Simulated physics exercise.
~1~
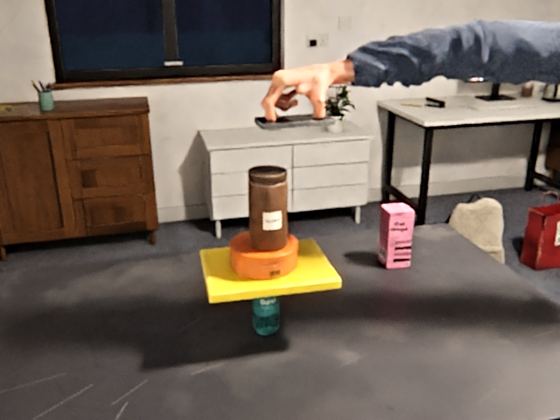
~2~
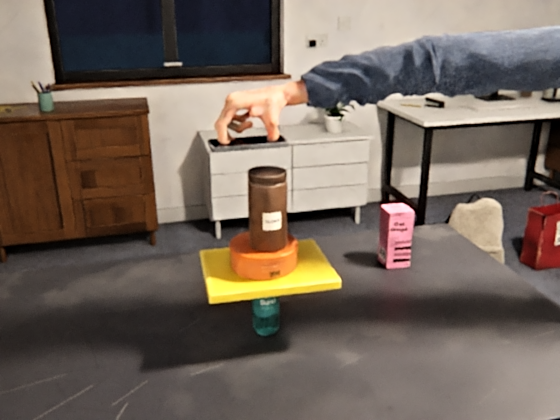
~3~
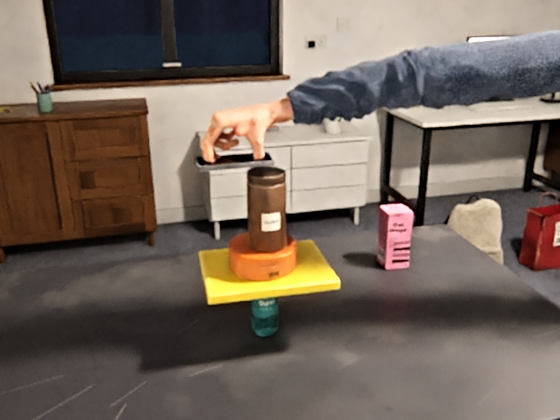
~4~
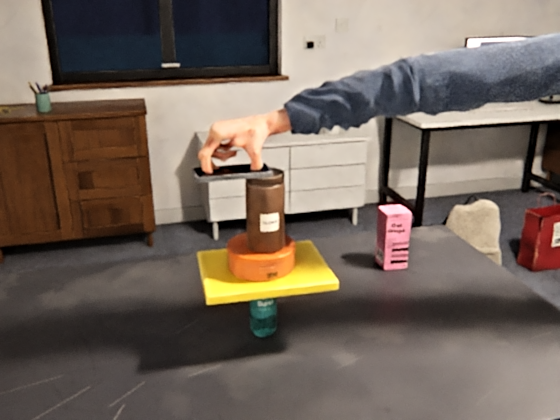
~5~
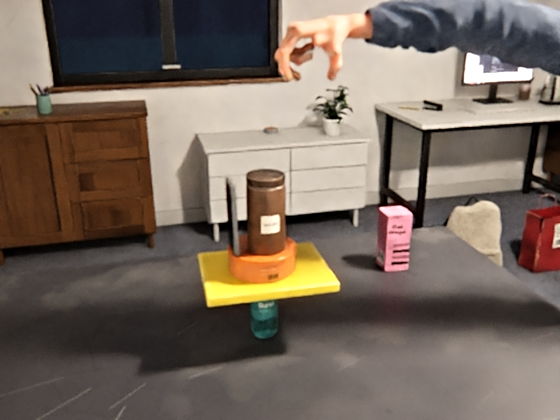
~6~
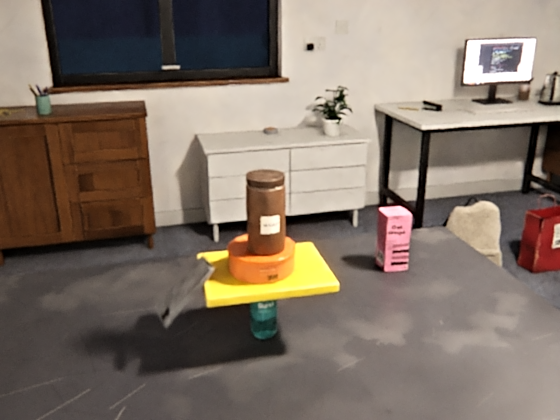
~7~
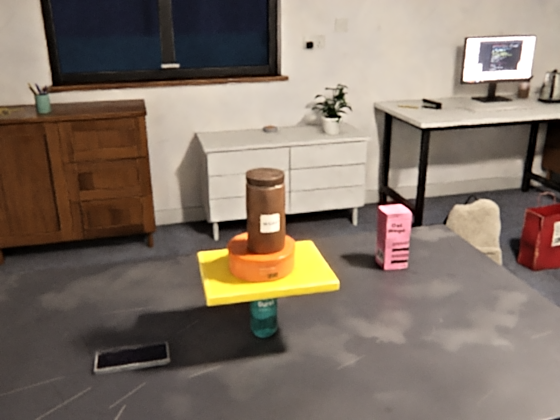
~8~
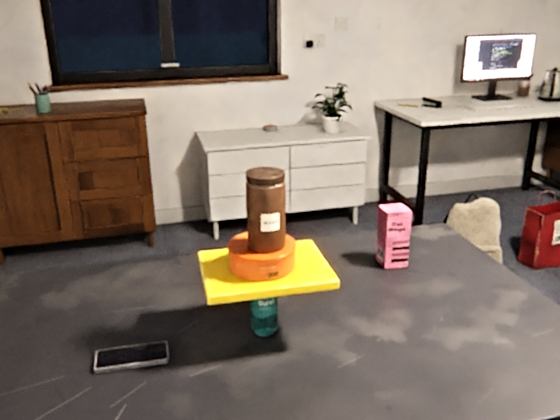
A hand lowered a grey phone onto the brown jar topping a stack with an orange tub, yellow tray and turquoise can, then let go, and the phone tipped off the left side and dropped flat onto the dark surface while the stack stayed standing.
